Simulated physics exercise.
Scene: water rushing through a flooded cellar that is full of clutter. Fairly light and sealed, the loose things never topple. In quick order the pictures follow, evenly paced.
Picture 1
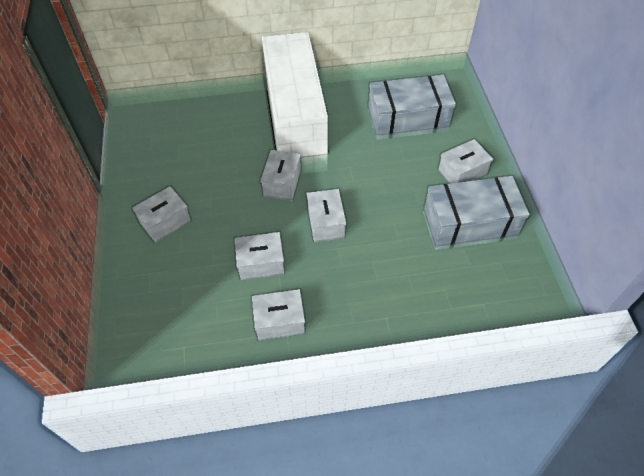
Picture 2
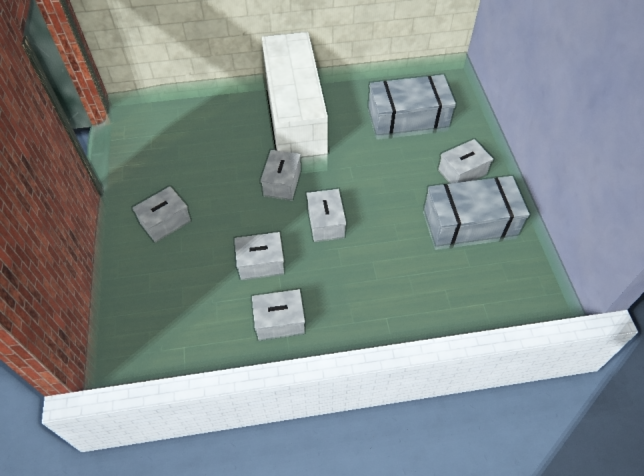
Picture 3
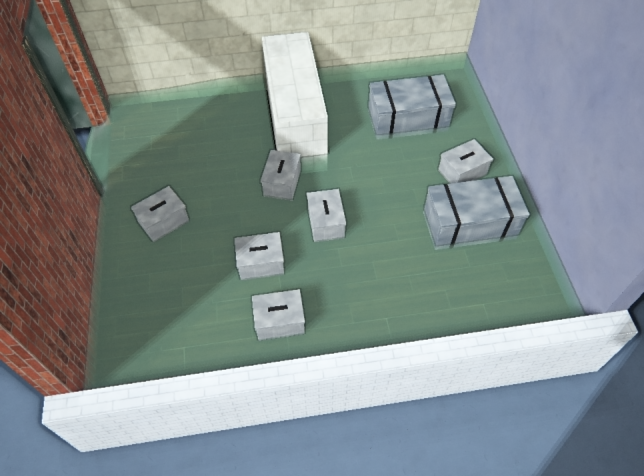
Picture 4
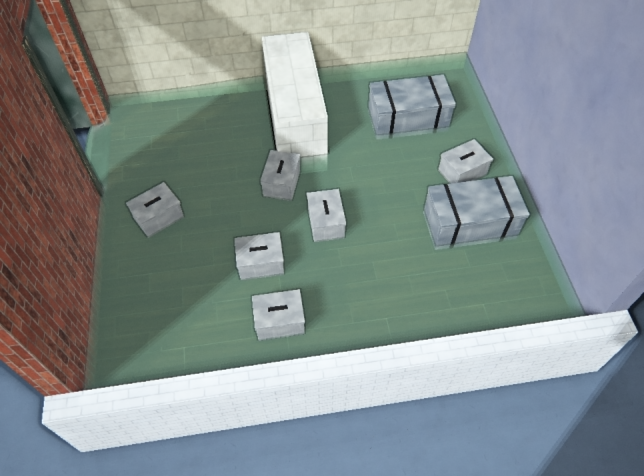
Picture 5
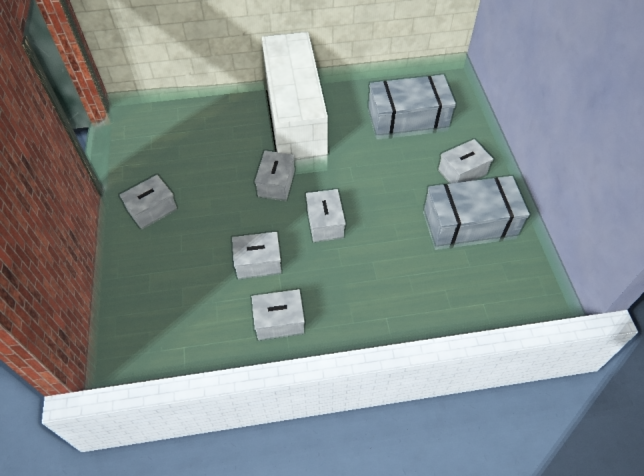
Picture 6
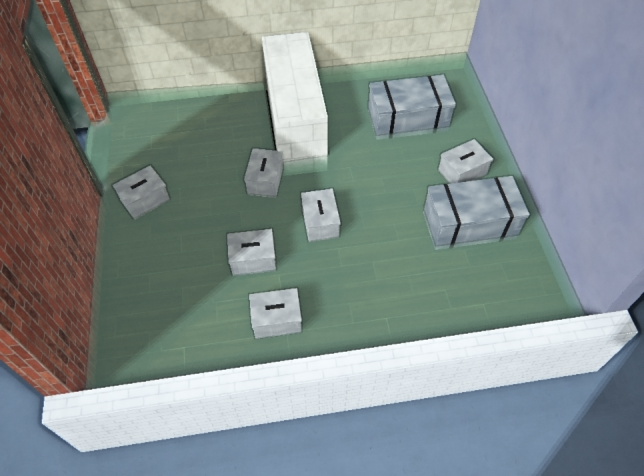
Grey boxes on the green floor drift slowly toward an opening at upper left, leftmost first.
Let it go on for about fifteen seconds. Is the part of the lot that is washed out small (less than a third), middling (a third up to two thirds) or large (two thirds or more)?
Middling.
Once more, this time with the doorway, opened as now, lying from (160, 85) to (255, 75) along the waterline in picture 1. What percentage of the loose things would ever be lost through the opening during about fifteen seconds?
Near 50 in a hundred.
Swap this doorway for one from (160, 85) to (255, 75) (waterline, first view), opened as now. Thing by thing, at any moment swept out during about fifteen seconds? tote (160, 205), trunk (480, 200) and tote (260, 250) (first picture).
Taking them in turn, the first is flushed away, the second is held back and the third is flushed away.
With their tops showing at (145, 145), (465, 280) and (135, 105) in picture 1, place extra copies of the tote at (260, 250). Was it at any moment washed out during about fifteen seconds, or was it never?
Going one by one, I'd say it leaves, then it doesn't leave, then it leaves.
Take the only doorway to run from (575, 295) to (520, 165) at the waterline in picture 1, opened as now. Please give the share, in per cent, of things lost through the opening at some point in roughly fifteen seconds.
Around 90 in a hundred.
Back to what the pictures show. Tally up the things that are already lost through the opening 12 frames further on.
That makes 1.
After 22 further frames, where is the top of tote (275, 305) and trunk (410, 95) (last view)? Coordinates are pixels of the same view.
Tops end up close to (127, 225) and (374, 150) respectively.
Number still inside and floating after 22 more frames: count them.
Exactly 5 of them.
A moment on, 0 of 8 are out; 8 afloat.
Next, 1 of 8 are out; 7 afloat.
Later, 3 of 8 are out; 5 afloat.
In the end, 5 of 8 are out; 3 afloat.
